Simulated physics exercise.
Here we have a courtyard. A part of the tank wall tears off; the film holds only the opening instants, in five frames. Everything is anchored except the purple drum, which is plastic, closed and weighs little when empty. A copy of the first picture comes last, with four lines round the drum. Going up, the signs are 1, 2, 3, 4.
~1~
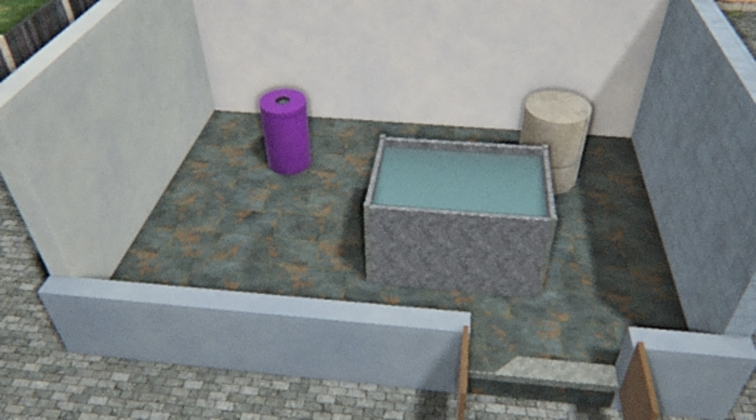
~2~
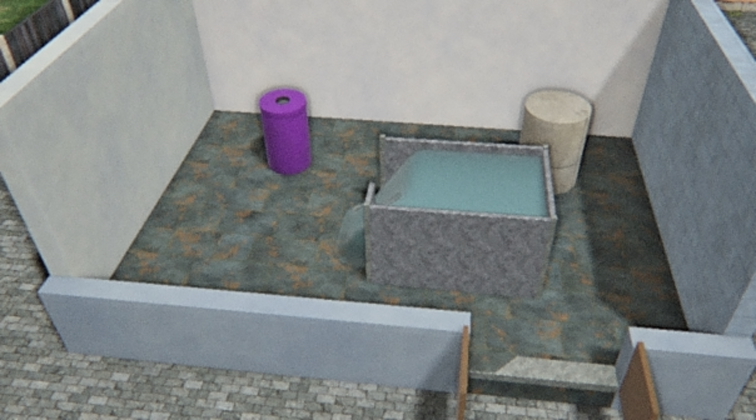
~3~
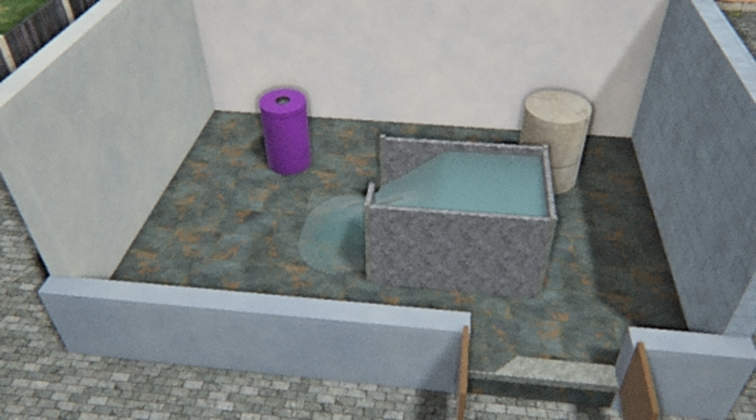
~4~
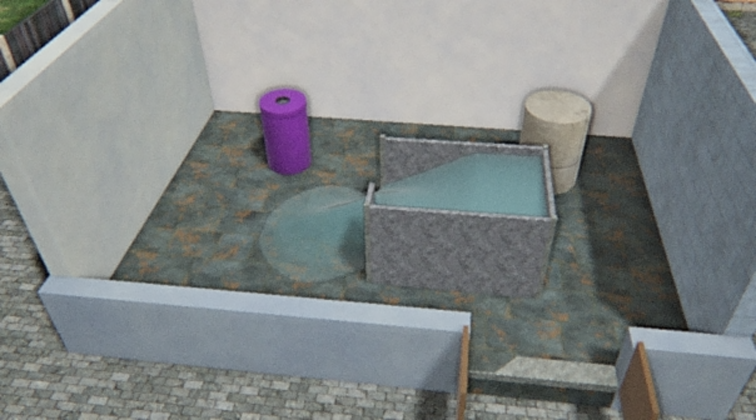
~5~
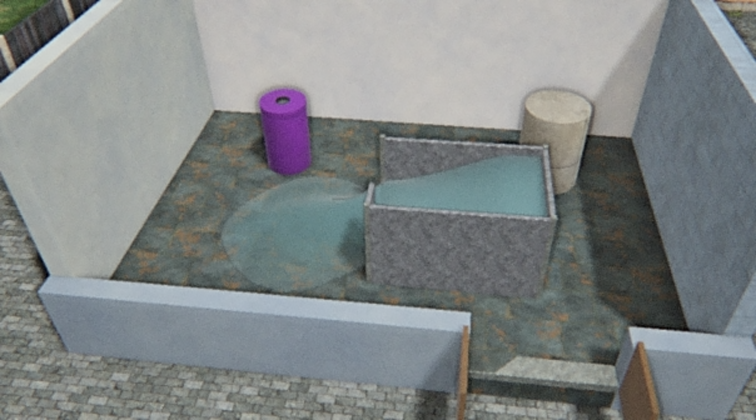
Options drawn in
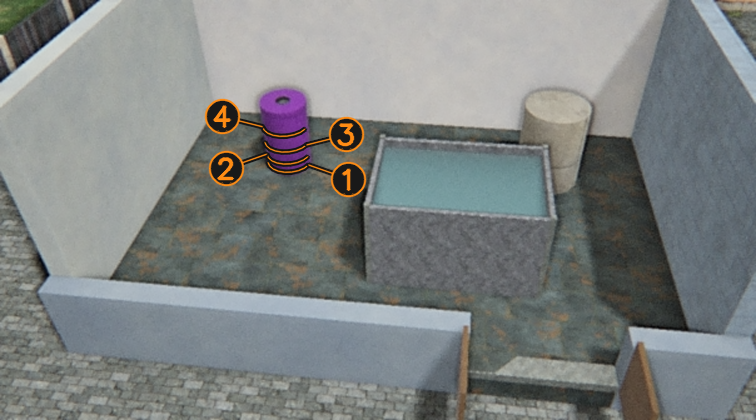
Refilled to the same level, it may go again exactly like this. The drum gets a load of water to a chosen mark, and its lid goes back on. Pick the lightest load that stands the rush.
Line 3.
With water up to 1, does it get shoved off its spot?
Yes.
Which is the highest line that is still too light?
Line 2.
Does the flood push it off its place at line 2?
Yes.
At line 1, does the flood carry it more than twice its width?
Yes, it does.
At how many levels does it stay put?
Two of them.
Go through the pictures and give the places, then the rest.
Lid of the purple drum at (282, 100); tank full, its middle at (460, 181); open gate at (548, 323), in the first picture.
In the second picture, 2 % of the ground under water, its edge towards the drum at (356, 208).
In the third picture, 4 % of the ground under water, its edge towards the drum at (322, 205).
In the fourth picture, 8 % of the ground under water, its edge towards the drum at (322, 188).
Lid of the purple drum at (282, 100); 12 % of the ground under water, its edge towards the drum at (289, 183), in the fifth picture.
In orange, 1 at (284, 172); 2 at (283, 164); 3 at (281, 152); 4 at (279, 136); from the bottom up 1, 2, 3, 4.
Choosing 1, it is pushed about 7 times its own width away.
Choosing 2, it is pushed about its own width away.
Choosing 3, it does not move.
Choosing 4, it does not move.
